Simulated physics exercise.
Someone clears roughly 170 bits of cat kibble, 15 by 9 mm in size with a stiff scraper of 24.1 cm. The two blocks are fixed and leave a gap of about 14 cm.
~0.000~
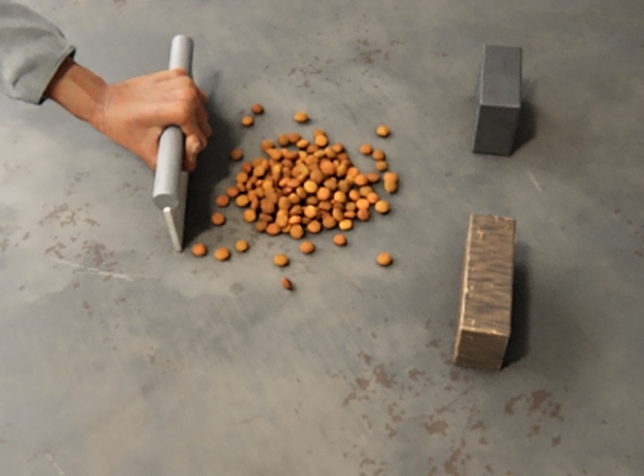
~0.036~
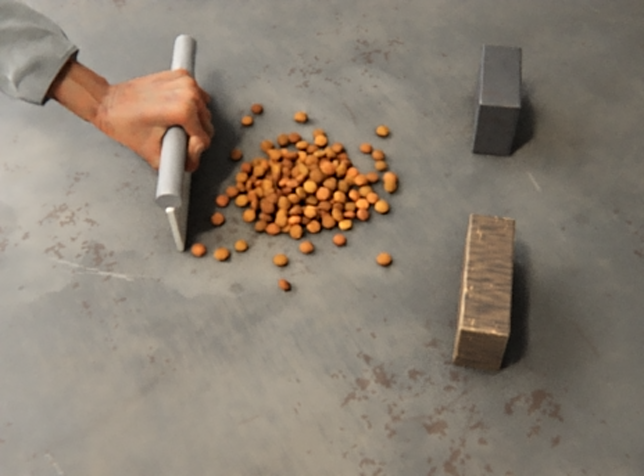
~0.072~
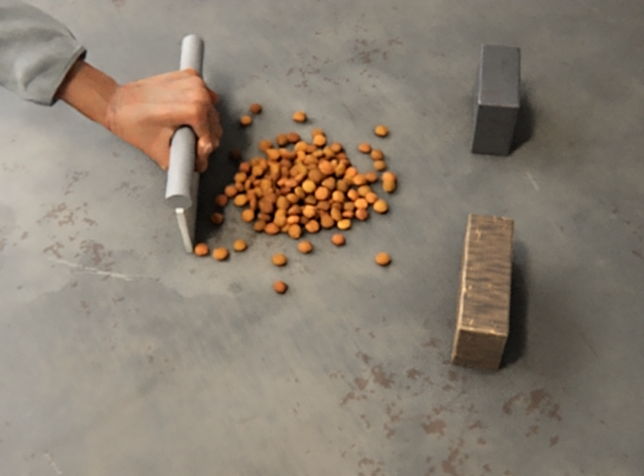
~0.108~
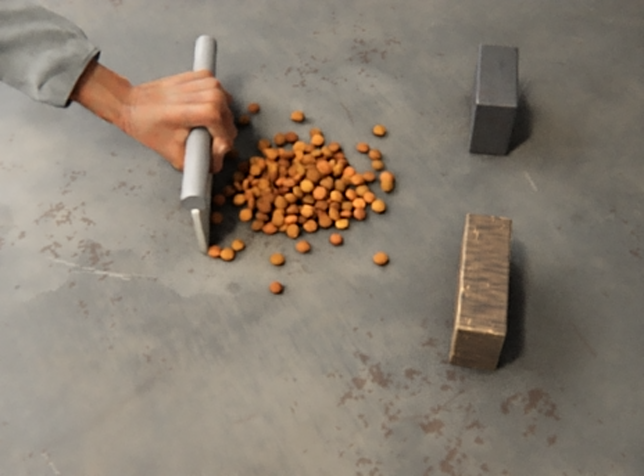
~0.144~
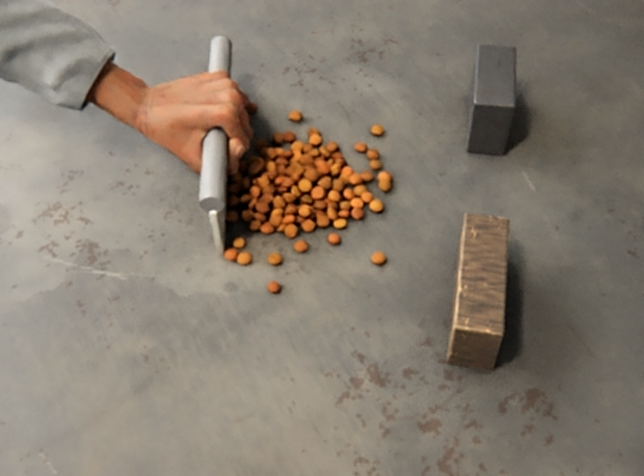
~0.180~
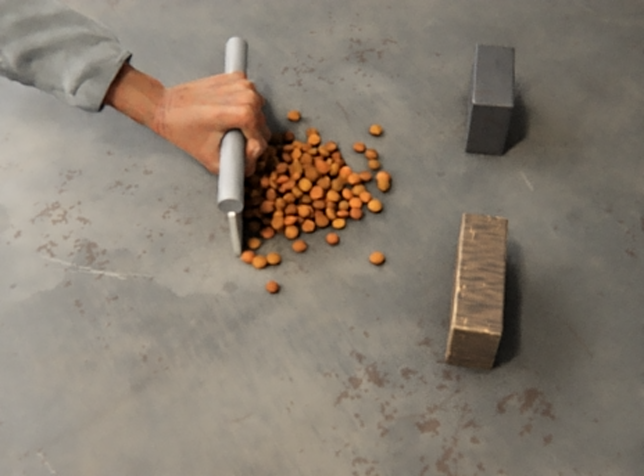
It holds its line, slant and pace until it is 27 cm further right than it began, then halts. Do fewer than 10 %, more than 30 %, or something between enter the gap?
Through: High.
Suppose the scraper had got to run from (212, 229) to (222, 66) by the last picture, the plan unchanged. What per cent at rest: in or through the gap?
Through 15.
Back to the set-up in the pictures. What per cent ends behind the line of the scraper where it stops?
Some 10 per cent.
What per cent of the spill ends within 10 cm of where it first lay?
Roughly 5 per cent.
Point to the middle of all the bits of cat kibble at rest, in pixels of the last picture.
At about (460, 193).
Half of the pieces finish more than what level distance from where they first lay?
About 18 cm.
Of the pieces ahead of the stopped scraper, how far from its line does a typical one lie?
Some 4 cm.
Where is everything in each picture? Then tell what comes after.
The first picture shows scraper from (170, 216) to (186, 58); moved 0.0 cm; 0 pieces shifted; middle of the spill at (302, 179); block at (490, 271); block at (502, 75).
The second picture shows scraper from (173, 216) to (189, 58); moved 0.3 cm; 0 pieces shifted; middle of the spill at (301, 179).
The third picture shows scraper from (182, 217) to (197, 58); moved 1.4 cm; 2 pieces shifted; middle of the spill at (300, 179).
The fourth picture shows scraper from (197, 218) to (209, 59); moved 3.1 cm; 4 pieces shifted; middle of the spill at (298, 178).
The fifth picture shows scraper from (215, 219) to (224, 60); moved 5.1 cm; 13 pieces shifted; middle of the spill at (296, 178).
The sixth picture shows scraper from (233, 221) to (239, 61); moved 7.0 cm; 53 pieces shifted; middle of the spill at (296, 177); block at (482, 270); block at (494, 74). Its speed is about 0.54 m/s.
Then, at 0.40 s, scraper 19 cm from its start, spill 19 cm wide; held up before the blocks 100 %.
Then, at 0.61 s, scraper 27 cm from its start, spill 23 cm wide; in or through the gap 40 %, held up before the blocks 60 %.
After 0.80 s, scraper 27 cm from its start, spill 23 cm wide; in or through the gap 40 %, held up before the blocks 60 %.
At rest (1.1 s), in or through the gap 40 %, round the near block 0 %, round the far block 0 %, held up before the blocks 60 %.
